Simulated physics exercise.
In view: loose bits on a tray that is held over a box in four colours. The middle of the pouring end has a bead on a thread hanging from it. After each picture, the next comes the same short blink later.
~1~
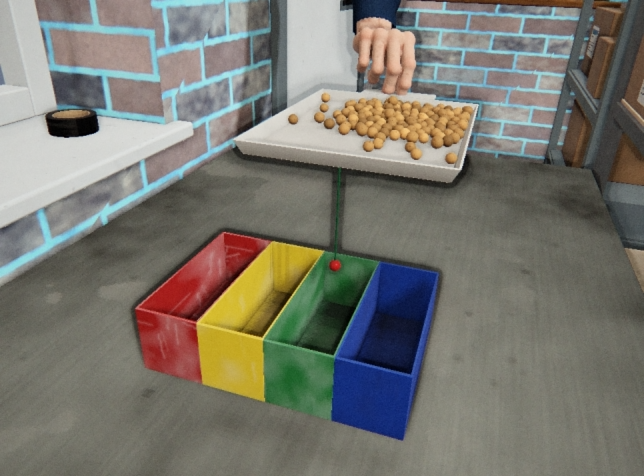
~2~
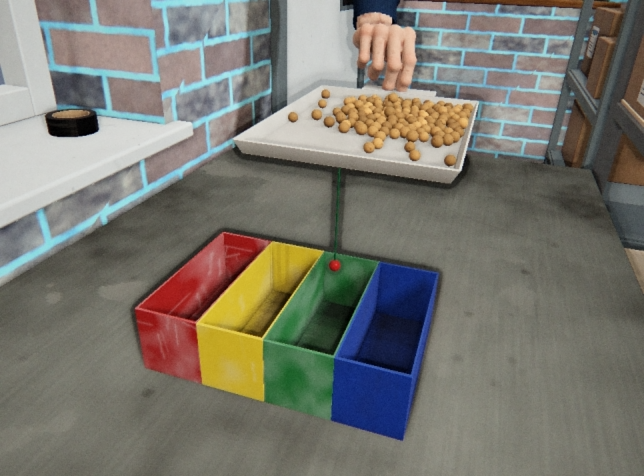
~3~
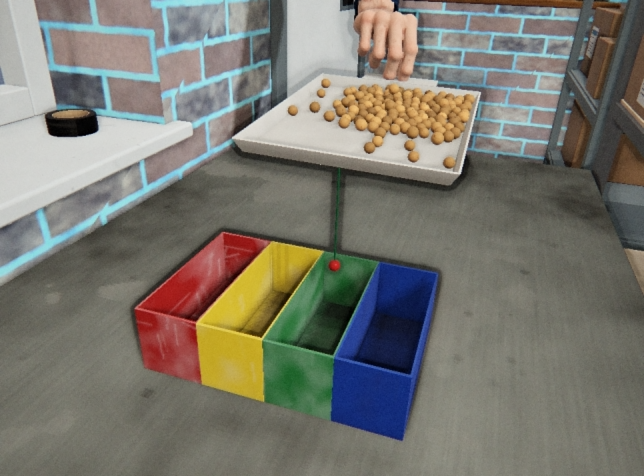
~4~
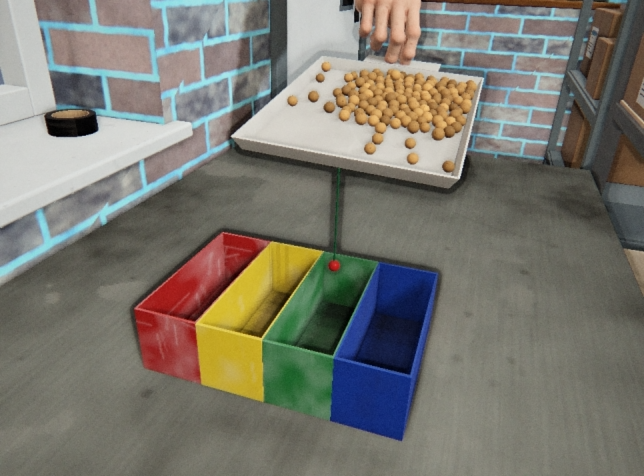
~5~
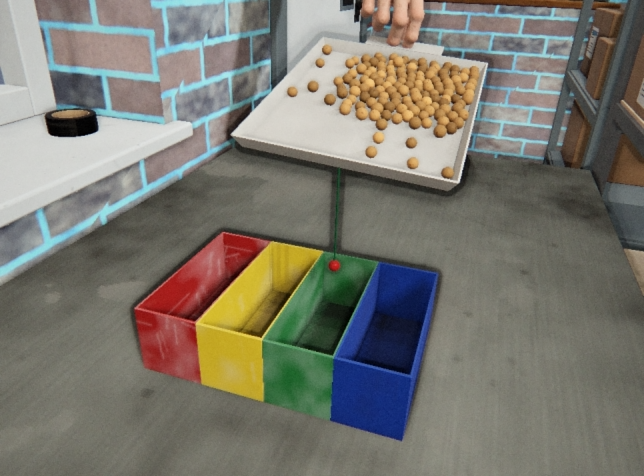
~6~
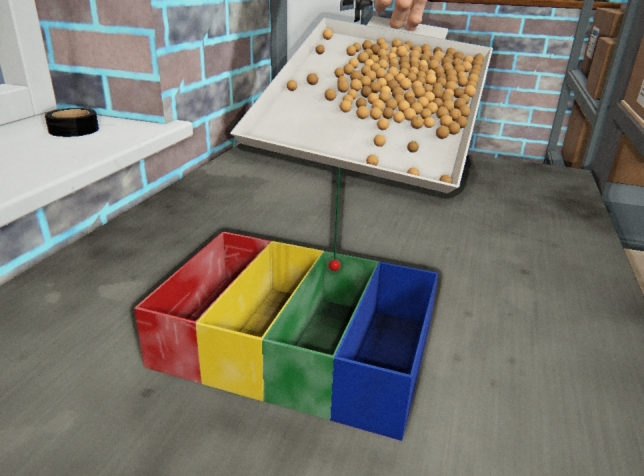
Above a four-coloured box, a hand gradually tilts a tray of round wooden beads forward.
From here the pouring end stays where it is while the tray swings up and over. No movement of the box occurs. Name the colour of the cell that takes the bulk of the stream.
Blue.
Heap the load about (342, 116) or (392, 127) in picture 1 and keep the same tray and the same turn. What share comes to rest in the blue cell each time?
Close to 40 per cent, followed by close to 40 per cent.
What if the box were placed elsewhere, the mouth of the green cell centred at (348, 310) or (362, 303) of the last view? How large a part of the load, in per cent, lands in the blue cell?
Close to 40 in a hundred first, close to 40 in a hundred second.
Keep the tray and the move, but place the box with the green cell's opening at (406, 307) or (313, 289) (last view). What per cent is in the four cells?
You'd get near 80 percent first and near 40 percent next.
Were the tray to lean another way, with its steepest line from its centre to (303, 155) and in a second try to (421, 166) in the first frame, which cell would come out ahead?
Well, with the first heading it's that red cell, and with the second it's that blue cell.
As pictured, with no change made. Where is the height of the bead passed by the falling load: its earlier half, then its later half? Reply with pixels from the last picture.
Early-half point (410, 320); late-half point (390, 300).
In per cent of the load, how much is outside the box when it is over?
Roughly 40 per cent.
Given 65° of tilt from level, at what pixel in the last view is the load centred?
About (396, 280).
Shortly afterwards, tray tipped steeply; near a quarter on the tray; near a quarter in the blue cell; a little in the green cell; only a few in the yellow cell; near half falling or outside the box.
Next, tray tipped past a quarter turn; near a third in the blue cell; a little in the green cell; only a few in the yellow cell; only a few in the red cell; near a third falling or outside the box.
Some moments later, tray tipped past a quarter turn; near a third in the blue cell; a little in the green cell; only a few in the yellow cell; only a few in the red cell; near a third falling or outside the box.
In the end, tray tipped past a quarter turn; near a third in the blue cell; a little in the green cell; only a few in the yellow cell; only a few in the red cell; near a third outside the box.
